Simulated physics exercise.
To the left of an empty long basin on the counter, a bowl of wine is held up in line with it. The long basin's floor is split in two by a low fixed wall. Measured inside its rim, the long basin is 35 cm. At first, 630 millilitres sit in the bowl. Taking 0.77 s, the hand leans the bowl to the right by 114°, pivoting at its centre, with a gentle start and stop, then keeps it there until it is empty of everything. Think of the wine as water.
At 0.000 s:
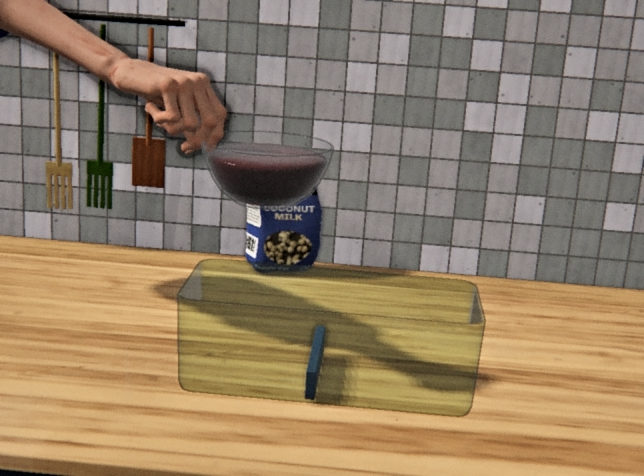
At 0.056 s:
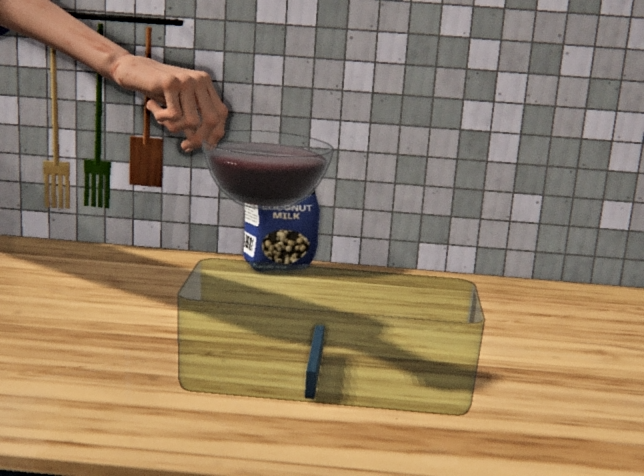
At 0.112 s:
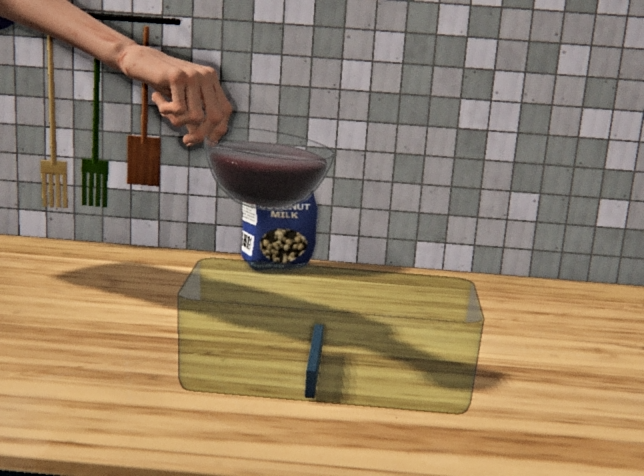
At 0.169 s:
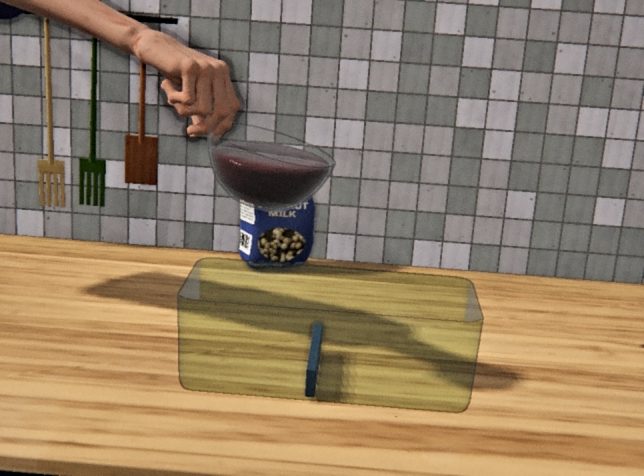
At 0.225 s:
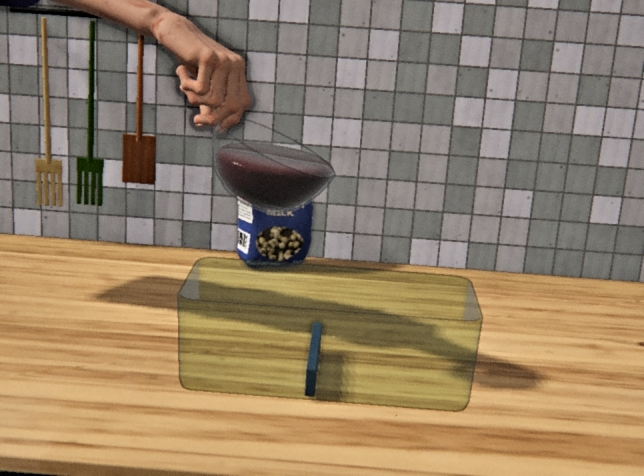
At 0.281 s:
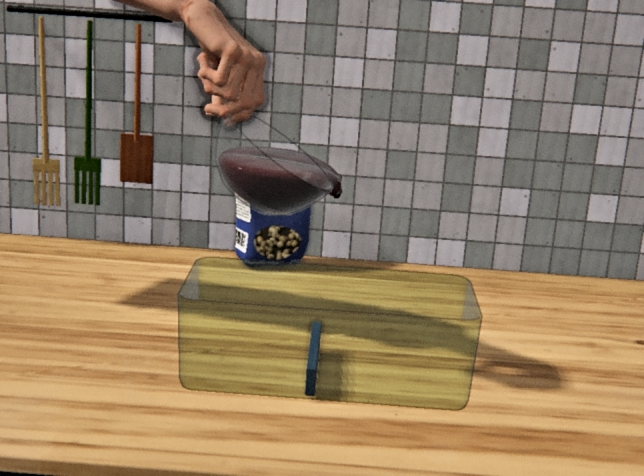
At first, a hand holds a clear bowl of dark red wine level above a counter, in front of a blue can and near an empty, yellow-tinted long basin. The hand then leans the bowl to the right, slowly and then faster, until a little wine slips over its lowered right rim.
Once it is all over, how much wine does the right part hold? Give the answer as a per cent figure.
The right part holds about 84 per cent.
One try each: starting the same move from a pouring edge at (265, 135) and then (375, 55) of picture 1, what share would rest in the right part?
Try 1: Approx. 30 %; try 2: Approx. 80 %.
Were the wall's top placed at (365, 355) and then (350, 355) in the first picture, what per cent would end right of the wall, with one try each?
One try each: Around 45 percent and then around 60 percent.
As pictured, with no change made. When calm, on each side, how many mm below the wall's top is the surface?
Measured: Left around 32 mm, right around 16 mm.
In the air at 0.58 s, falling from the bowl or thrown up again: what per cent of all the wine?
Around 30 percent.
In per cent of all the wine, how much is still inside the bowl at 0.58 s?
9 %.
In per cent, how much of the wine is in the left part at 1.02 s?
16 %.
After 0.58 s the tilt is 97° and 9 per cent is still to pour, 0 is left of the wall and 62 right of it.
After 0.80 s the tilt is 114° and 0 per cent is still to pour, 14 is left of the wall and 84 right of it.
After 1.02 s the tilt is 114° and 0 per cent is still to pour, 15 is left of the wall and 84 right of it.
After 1.27 s the tilt is 114° and 0 per cent is still to pour, 15 is left of the wall and 84 right of it.
In the end 15 per cent lies left of the wall, 84 right of it and 1 outside.
